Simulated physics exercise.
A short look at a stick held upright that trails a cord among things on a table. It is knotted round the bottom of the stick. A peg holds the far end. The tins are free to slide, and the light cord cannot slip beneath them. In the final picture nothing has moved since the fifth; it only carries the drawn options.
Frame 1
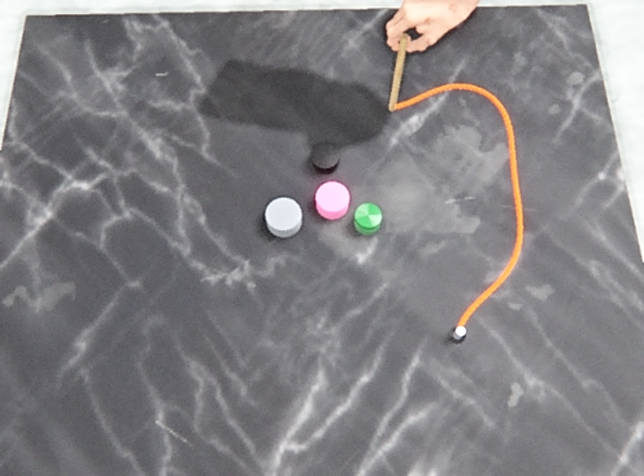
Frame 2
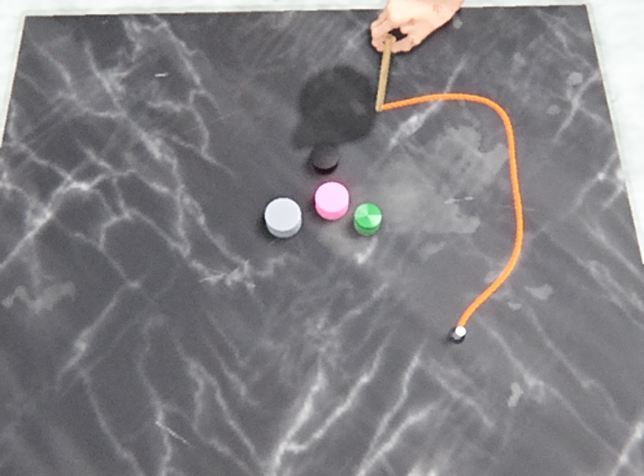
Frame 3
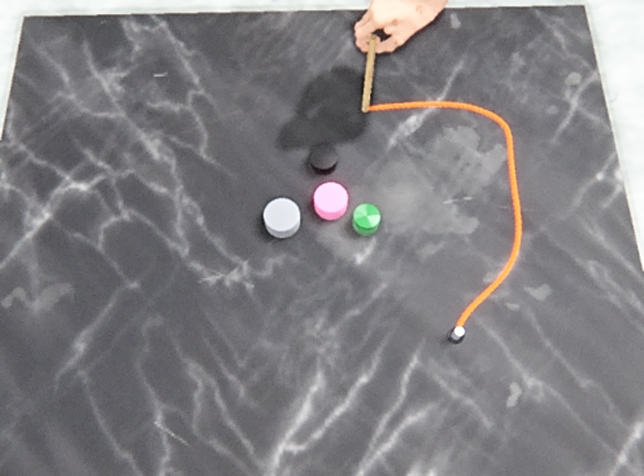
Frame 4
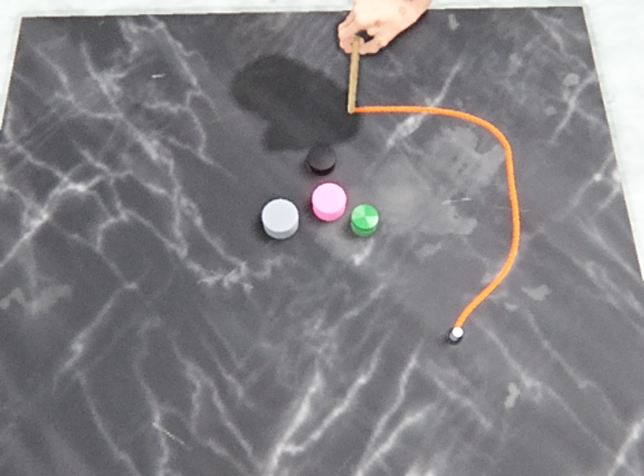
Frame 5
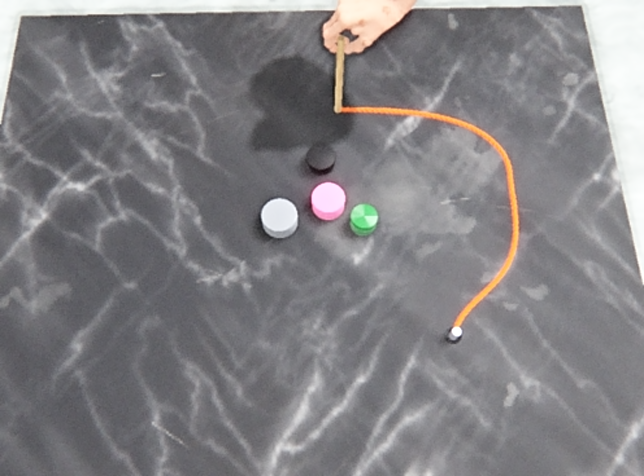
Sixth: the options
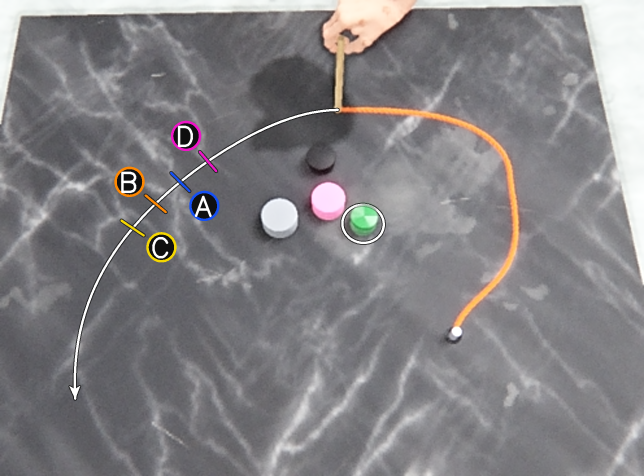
A hand at the top edge of a dark, white-veined marble-patterned tabletop, seen from above at a slant, holds a thin upright stick with an orange cord trailing from its foot. Grey, pink and green tins sit near the middle with a black one just behind, and the cord curves down the right to a small peg. The hand slides the stick steadily left, drawing the cord's upper part straighter, while the tins stay put.
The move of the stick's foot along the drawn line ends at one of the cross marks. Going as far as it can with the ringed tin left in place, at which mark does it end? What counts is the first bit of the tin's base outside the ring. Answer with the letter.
It can go as far as C.
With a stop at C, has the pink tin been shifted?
By then, no.
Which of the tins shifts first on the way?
Black.
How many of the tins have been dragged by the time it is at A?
The count is none.
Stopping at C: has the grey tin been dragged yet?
No.
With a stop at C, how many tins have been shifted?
One.
On the marked copy, A at (180, 182); B at (156, 204); C at (133, 228); D at (208, 161); the ring at (363, 224); the route from (338, 110) via (160, 199) to (75, 399).
Taking C. A third of the way, foot of the stick (259, 132); green tin (364, 220).
Two thirds of the way, foot of the stick (187, 177); green tin (364, 220).
When it is over, foot of the stick (133, 229); green tin (364, 220); black tin (304, 187); the green tin is still in its ring.
As for the rest, A is safe but short; B is safe but short; D is safe but short.
